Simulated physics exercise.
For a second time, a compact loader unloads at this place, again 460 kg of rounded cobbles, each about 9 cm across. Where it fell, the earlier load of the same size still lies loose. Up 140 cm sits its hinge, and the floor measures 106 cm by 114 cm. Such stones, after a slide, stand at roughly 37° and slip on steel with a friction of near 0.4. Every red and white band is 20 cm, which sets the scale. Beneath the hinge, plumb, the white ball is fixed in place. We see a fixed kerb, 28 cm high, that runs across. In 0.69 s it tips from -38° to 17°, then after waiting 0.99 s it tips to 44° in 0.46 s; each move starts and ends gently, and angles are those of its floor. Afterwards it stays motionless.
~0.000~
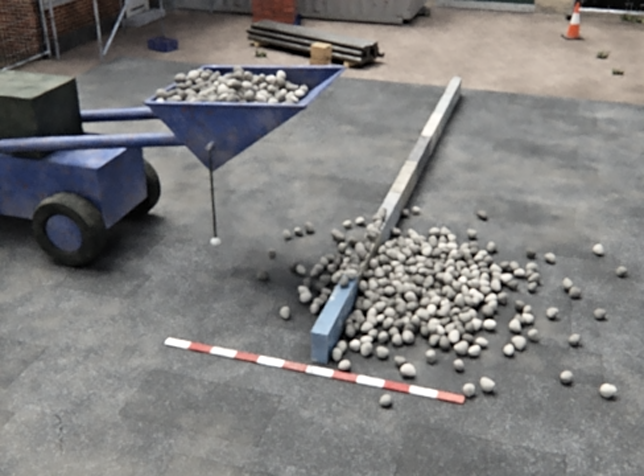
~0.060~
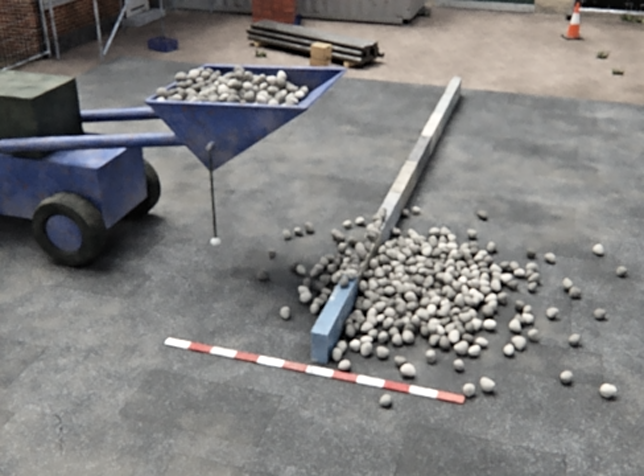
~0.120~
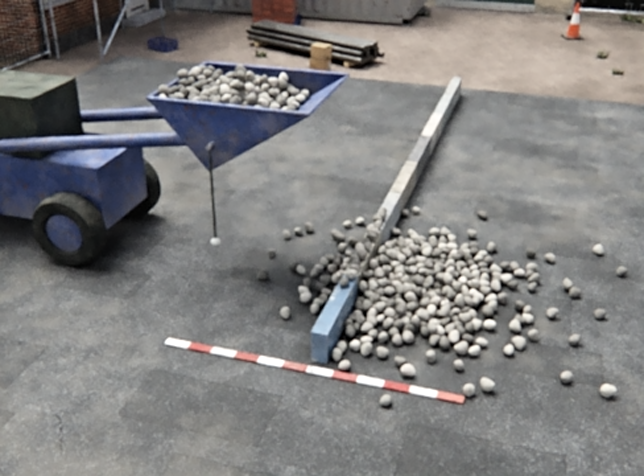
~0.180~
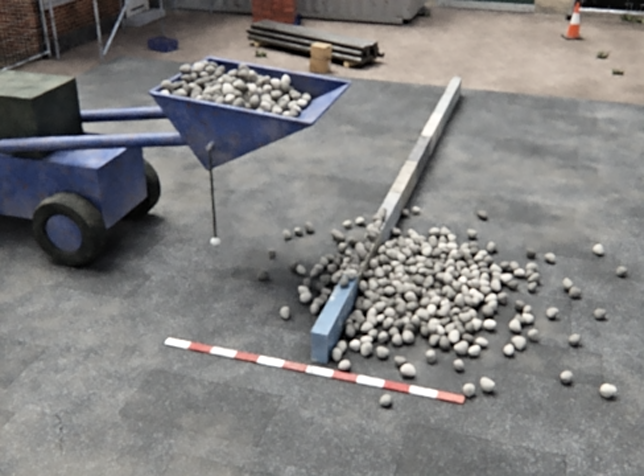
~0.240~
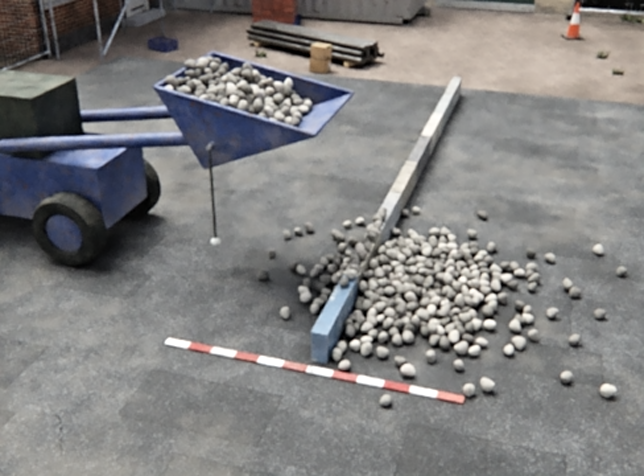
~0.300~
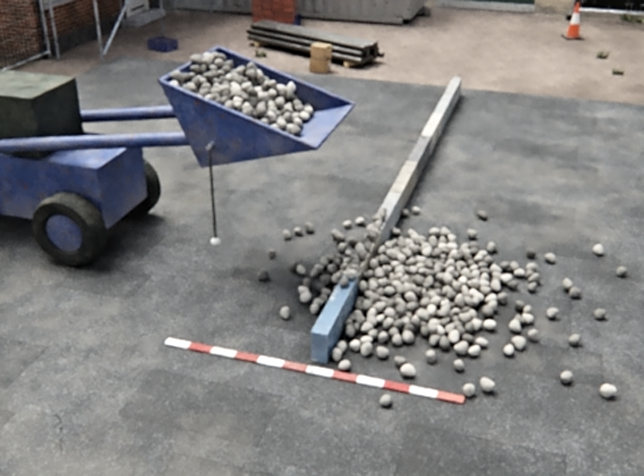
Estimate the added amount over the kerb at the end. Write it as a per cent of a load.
Roughly 31 per cent of a load.
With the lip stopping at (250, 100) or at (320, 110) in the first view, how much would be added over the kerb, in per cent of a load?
Near 0 per cent from the first place, 50 from the second.
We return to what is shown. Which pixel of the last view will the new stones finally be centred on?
They come to rest centred about (340, 264).
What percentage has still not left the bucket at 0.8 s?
Roughly 100 parts in a hundred of the load.
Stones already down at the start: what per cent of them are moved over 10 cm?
Roughly 5 % of them.
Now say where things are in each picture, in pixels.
The first frame shows lip at (306, 106), floor tilted -38°, highest stones at (215, 77). The earlier load is highest near (369, 239), 33 cm above ground level, 14 % on this side of the kerb, 86 % over the kerb.
The second frame shows lip at (307, 109), floor tilted -37°, highest stones at (210, 76); the stones move at 0.2 m/s on average.
The third frame shows lip at (309, 115), floor tilted -34°, highest stones at (211, 74); the stones move at 0.3 m/s on average.
In the fourth frame, the bucket is at -29°, its lip at (312, 124); the top of the load is at (206, 70); the stones move at 0.4 m/s on average.
The fifth frame shows lip at (315, 135), floor tilted -23°, highest stones at (205, 66); the stones move at 0.5 m/s on average.
The sixth frame shows lip at (317, 148), floor tilted -16°, highest stones at (210, 62); the stones move at 0.6 m/s on average.
After 0.5 s the floor is at 9°; in per cent of one load, 100 in the bucket, 14 on this side of the kerb, 86 over the kerb; the foremost stones are at (606, 314).
After 0.8 s the floor is at 17°; in per cent of one load, 100 in the bucket, 14 on this side of the kerb, 86 over the kerb; the foremost stones are at (606, 314).
After 2.6 s the floor is at 44°; in per cent of one load, 0 in the bucket, 83 on this side of the kerb, 117 over the kerb; the foremost stones are at (606, 314).
After 5.3 s the floor is at 44°; in per cent of one load, 0 in the bucket, 83 on this side of the kerb, 117 over the kerb; the foremost stones are at (606, 314). Net gain over the kerb, 31.
